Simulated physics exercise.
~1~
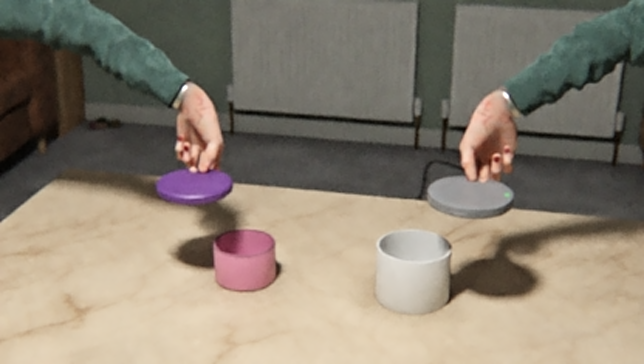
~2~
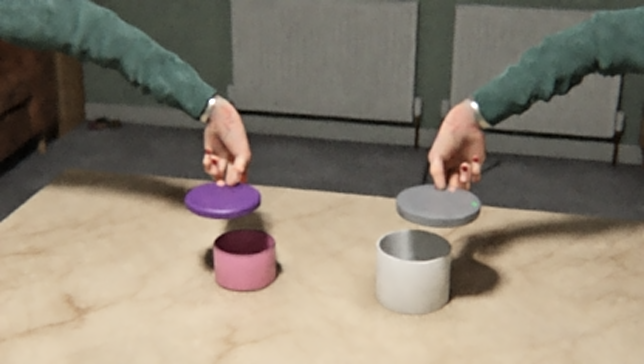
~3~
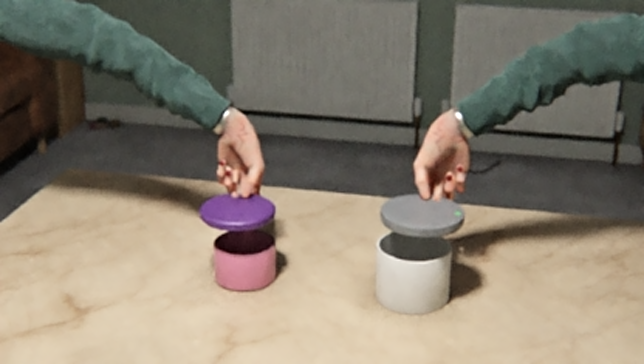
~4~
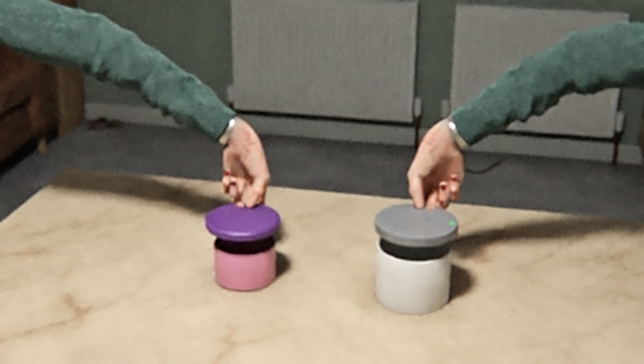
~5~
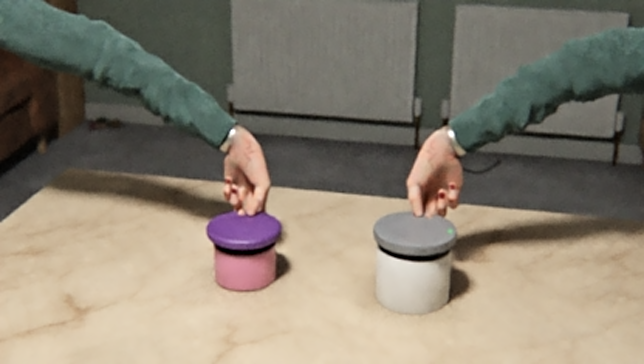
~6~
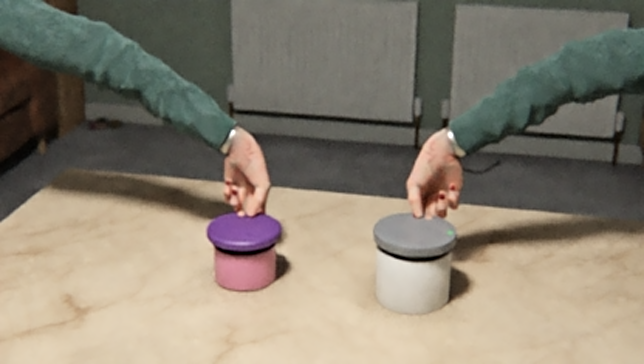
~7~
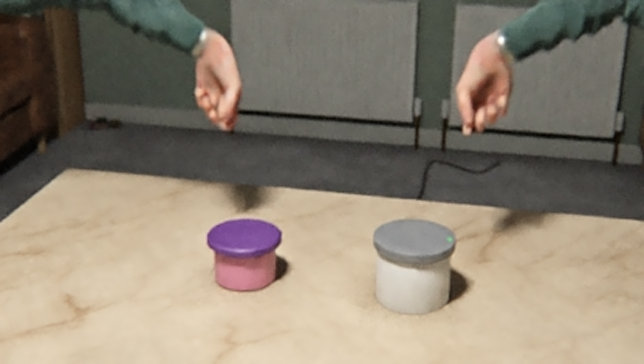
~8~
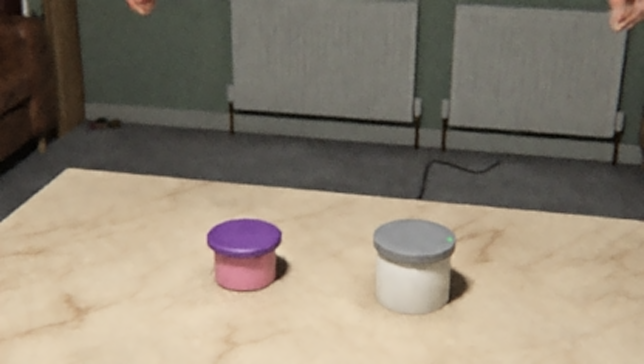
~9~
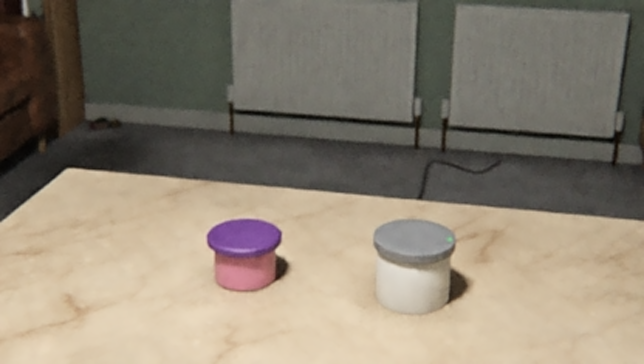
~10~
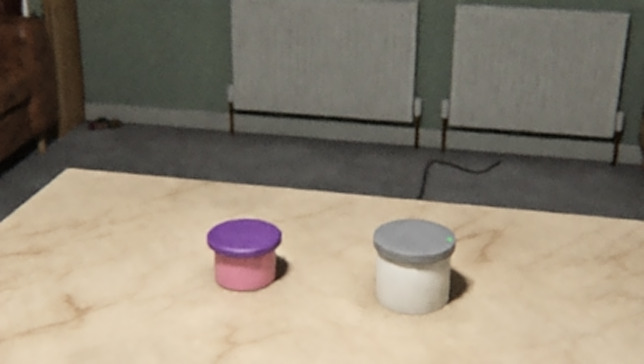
In the video, two hands in green sleeves hold a purple lid and a grey lid over a pink container and a white one, then lower them inward onto the openings. The hands let go and withdraw, leaving both lids resting on the rims, covering the containers.
